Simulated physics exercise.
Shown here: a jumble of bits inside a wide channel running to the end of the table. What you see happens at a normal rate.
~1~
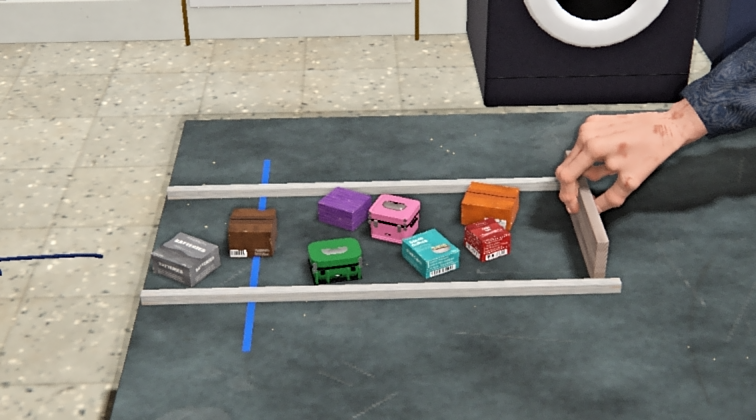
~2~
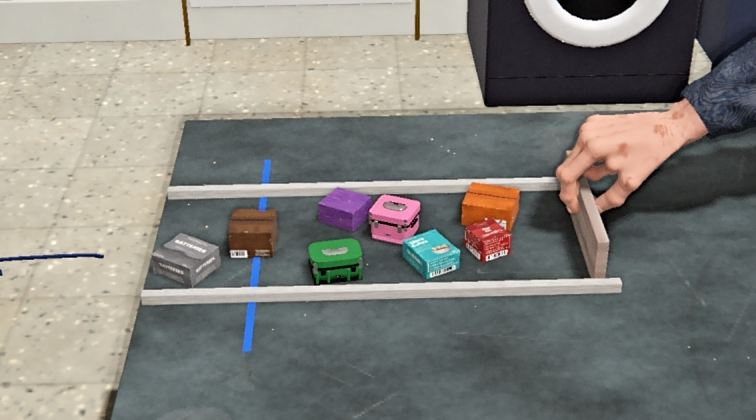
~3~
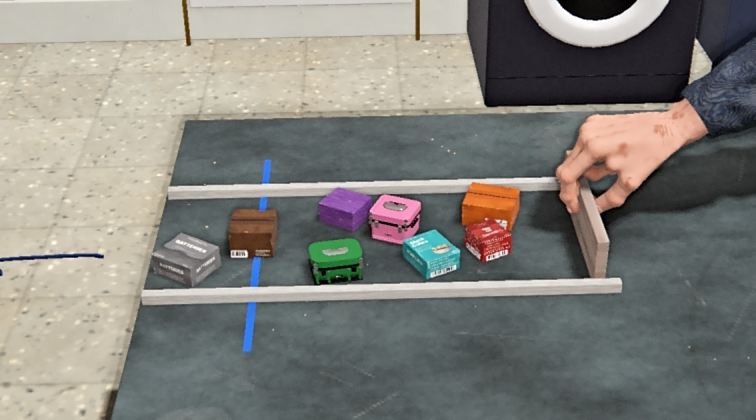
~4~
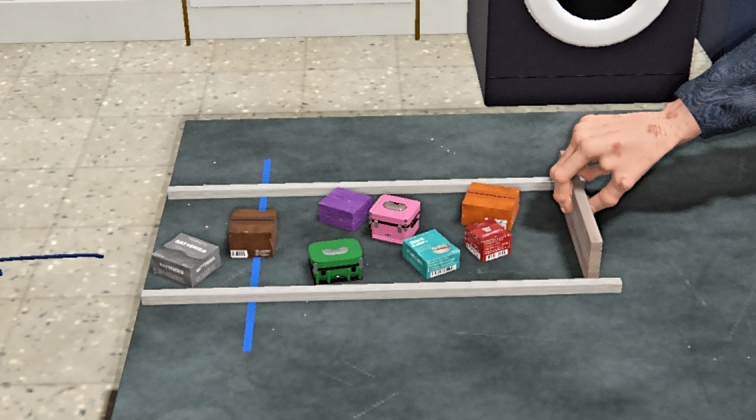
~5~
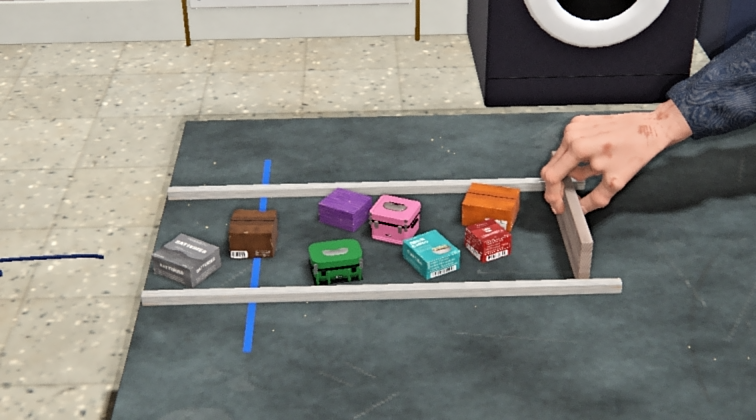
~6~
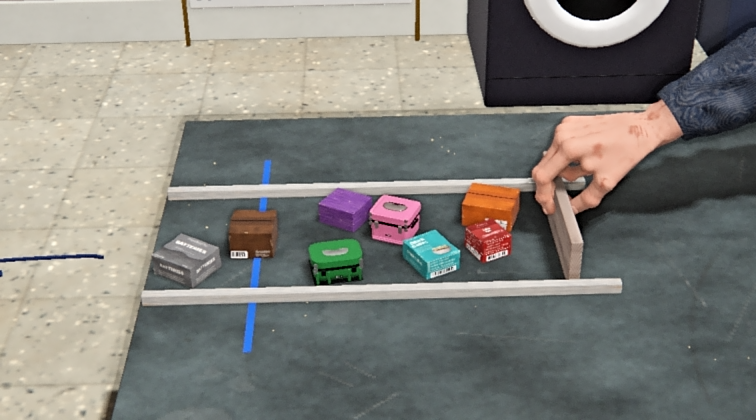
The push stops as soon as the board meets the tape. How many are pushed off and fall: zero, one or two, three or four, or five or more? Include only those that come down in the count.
A lone one or pair goes over.
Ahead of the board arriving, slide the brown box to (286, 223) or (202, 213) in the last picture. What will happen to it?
Taking the two spots in turn, it stays put and then gets knocked off.
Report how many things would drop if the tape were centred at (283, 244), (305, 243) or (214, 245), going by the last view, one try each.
The counts: 0, 0 and 4.
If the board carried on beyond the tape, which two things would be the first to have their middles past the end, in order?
Grey box, brown box.
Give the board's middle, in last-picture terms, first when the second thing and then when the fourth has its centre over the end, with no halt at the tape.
At the first moment about (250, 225), at the next about (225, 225).
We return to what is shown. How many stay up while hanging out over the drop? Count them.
1 overhanging.
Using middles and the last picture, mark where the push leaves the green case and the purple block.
First (182, 269), then (190, 216).
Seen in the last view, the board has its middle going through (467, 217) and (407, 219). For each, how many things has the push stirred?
Tally: First 4; then 6.
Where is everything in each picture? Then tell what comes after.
In the first frame, grey box (186, 259); brown box (253, 233); green case (335, 262); board (584, 214); tape (258, 243).
In the second frame, brown box (253, 234); pink case (395, 220).
In the third frame, green case (336, 262); red box (488, 240).
In the fourth frame, grey box (187, 260); purple block (346, 209).
In the fifth frame, brown box (253, 234); board (569, 215).
In the sixth frame, grey box (187, 261); brown box (253, 234); green case (336, 263); board (560, 215); tape (259, 244).
A little later, none off yet; grey box at rest near (187, 261); brown box at rest near (253, 234); green case at rest near (336, 263).
Next, none off yet; grey box at rest near (187, 261); brown box at rest near (253, 234); green case shifted a little near (310, 266).
Later still, none off yet; grey box moving near (174, 263); brown box shifted about its own width near (208, 234); green case shifted well along near (227, 268).
When it is over, the number that fall off is one or two; down, grey box.
